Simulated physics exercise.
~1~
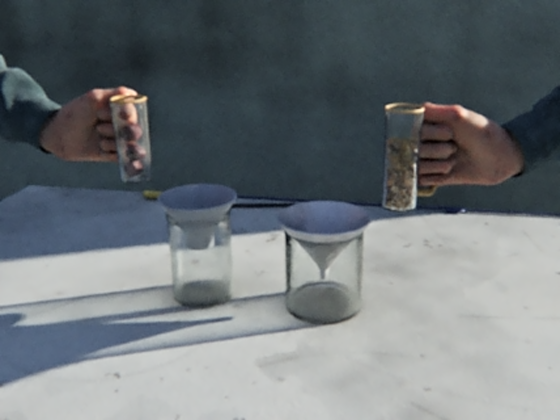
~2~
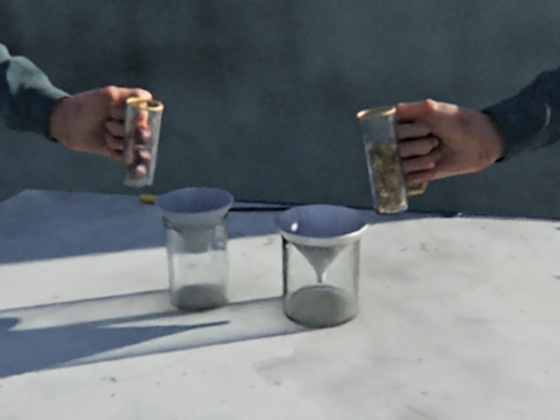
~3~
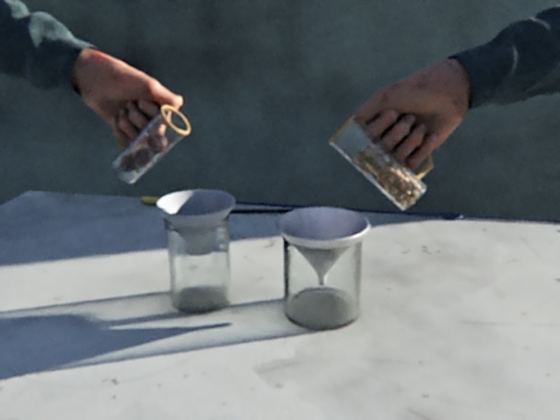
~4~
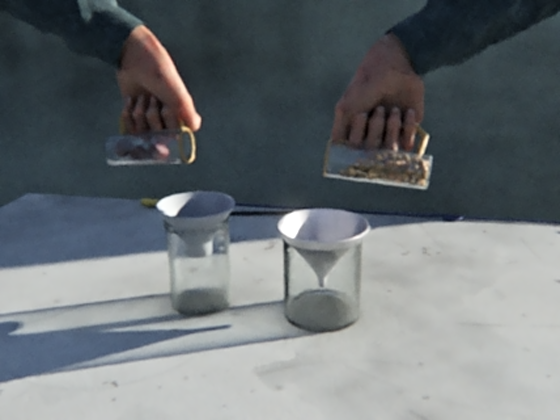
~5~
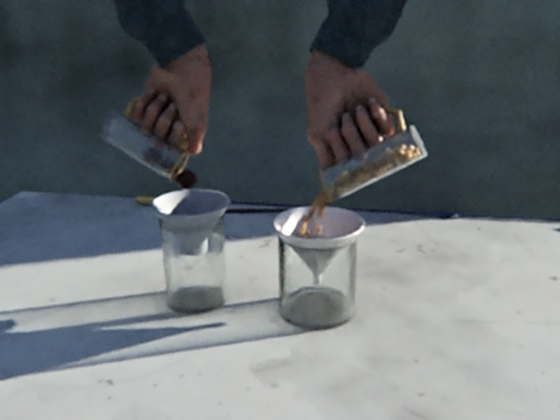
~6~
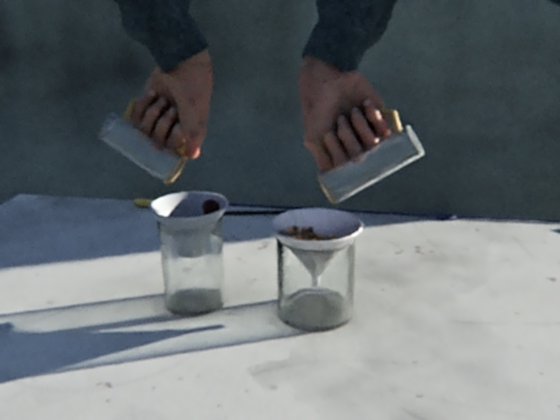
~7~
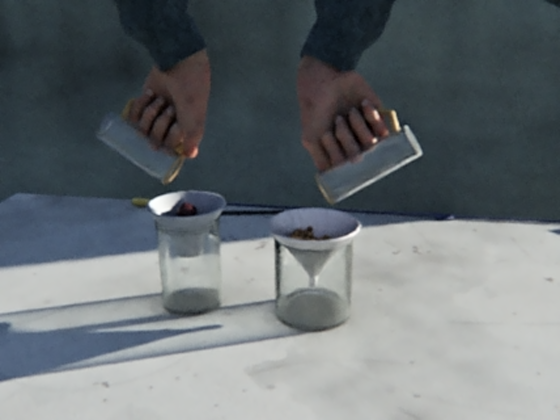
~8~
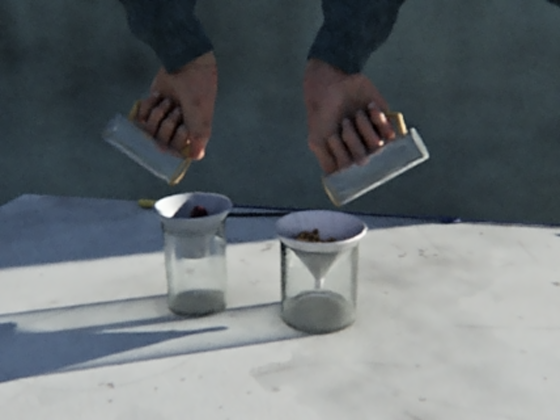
We see two hands holding small glass cups of dark pieces and brownish bits above two jars fitted with funnels, then tipping them until the contents drop in. Both loads stay lodged in the funnels, with none reaching the jars, while the emptied cups remain tilted overhead.
